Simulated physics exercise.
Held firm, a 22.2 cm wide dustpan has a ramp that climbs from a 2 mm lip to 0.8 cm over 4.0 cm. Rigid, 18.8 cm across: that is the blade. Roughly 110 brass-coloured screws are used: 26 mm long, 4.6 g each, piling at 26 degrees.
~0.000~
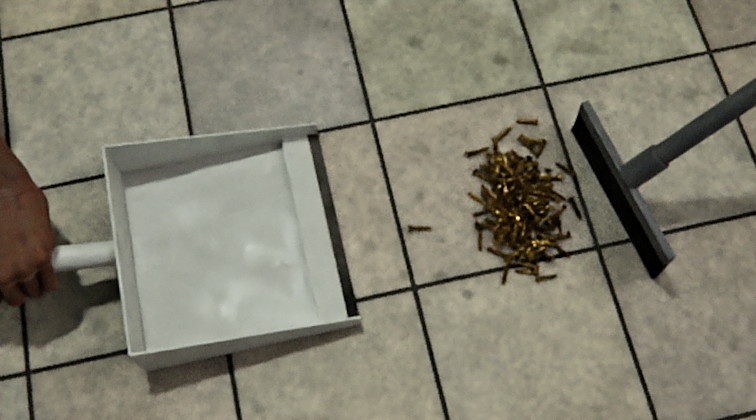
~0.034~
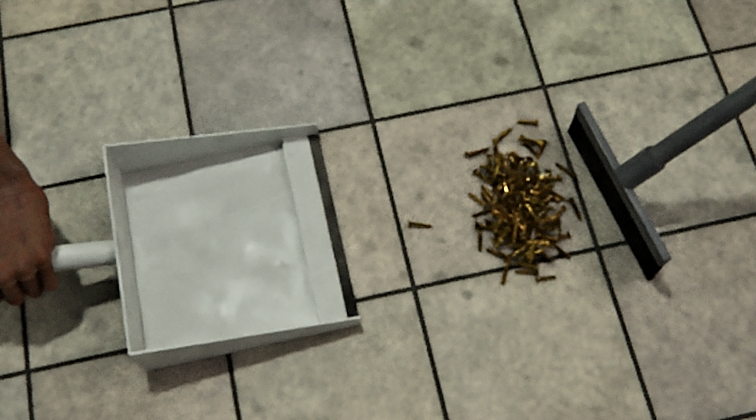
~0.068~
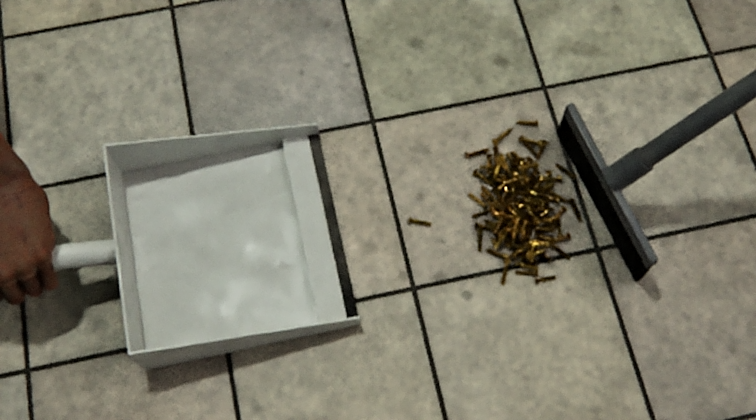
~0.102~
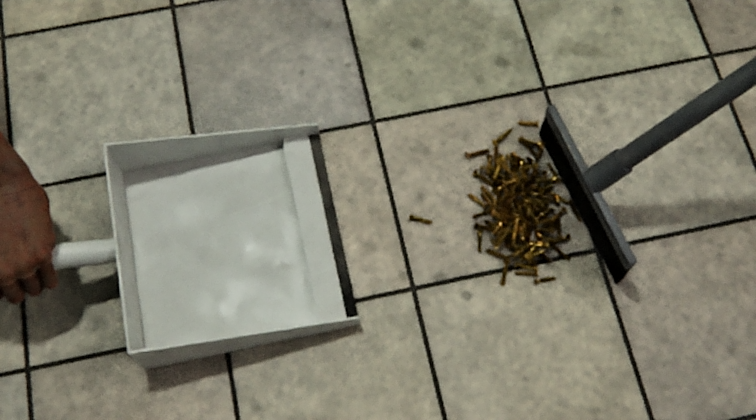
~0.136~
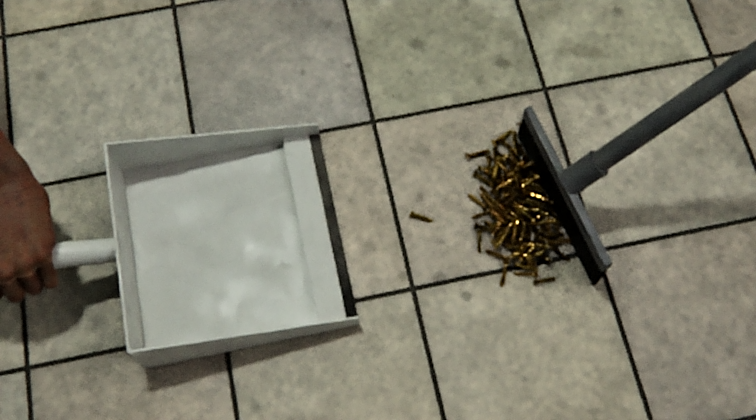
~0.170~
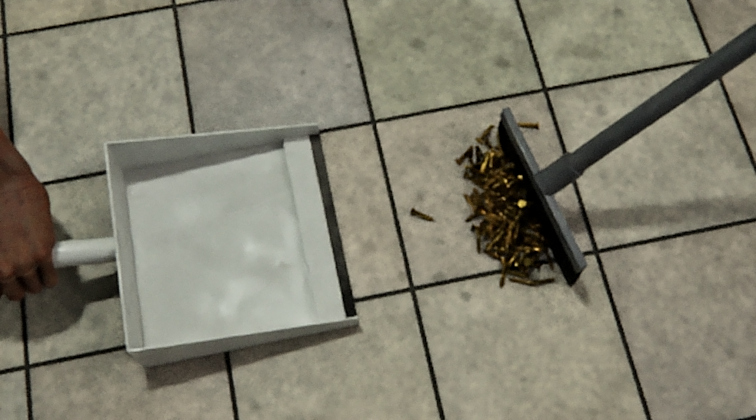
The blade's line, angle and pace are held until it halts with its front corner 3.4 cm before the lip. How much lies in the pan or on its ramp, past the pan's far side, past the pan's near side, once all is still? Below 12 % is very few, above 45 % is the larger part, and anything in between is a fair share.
Pan: A fair share, far side: Very few, near side: Very few.
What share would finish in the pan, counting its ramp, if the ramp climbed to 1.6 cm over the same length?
That would give something like 15 per cent.
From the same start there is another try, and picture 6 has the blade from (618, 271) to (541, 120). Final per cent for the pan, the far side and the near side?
Pan: 10, far side: 0, near side: 10.
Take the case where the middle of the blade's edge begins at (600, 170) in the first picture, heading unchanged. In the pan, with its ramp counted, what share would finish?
The pan and its ramp would take some 10 per cent.
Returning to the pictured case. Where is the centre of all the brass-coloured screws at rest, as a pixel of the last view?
Close to pixel (353, 234).
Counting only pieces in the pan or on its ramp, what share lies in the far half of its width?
Estimate: Close to 40 %.
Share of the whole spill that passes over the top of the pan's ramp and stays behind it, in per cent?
It comes to some 5 per cent.
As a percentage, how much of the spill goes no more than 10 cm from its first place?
Near 5 per cent.
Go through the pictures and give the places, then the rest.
In the first picture, blade from (667, 259) to (584, 110), moved 0.0 cm, 0 of the pieces shifted so far; middle of the pieces at (522, 200); pan at (218, 250).
In the second picture, blade from (663, 260) to (581, 111), moved 0.4 cm, 1 of the pieces shifted so far; middle of the pieces at (522, 201).
In the third picture, blade from (650, 262) to (569, 112), moved 1.6 cm, 1 of the pieces shifted so far; middle of the pieces at (522, 201).
In the fourth picture, blade from (629, 263) to (550, 114), moved 3.7 cm, 3 of the pieces shifted so far; middle of the pieces at (522, 202).
In the fifth picture, blade from (605, 265) to (528, 115), moved 6.1 cm, 25 of the pieces shifted so far; middle of the pieces at (514, 210).
In the sixth picture, blade from (580, 267) to (505, 116), moved 8.5 cm, 105 of the pieces shifted so far; middle of the pieces at (500, 209); pan at (218, 248). Its pace works out near 0.71 m/s, heading 10 degrees away from the viewer's side.
After 0.30 s, middle of the blade 12 cm from the lip; 0 % over the lip, far side 0 %, near side 5 %.
After 0.38 s, middle of the blade 7 cm from the lip; 0 % over the lip, far side 0 %, near side 5 %.
After 0.60 s, middle of the blade 5 cm from the lip; 20 % over the lip, far side 0 %, near side 5 %.
By 1.2 s all is still; pan 20 %, far side 0 %, near side 5 %, in front of the lip or behind the blade 75 %.
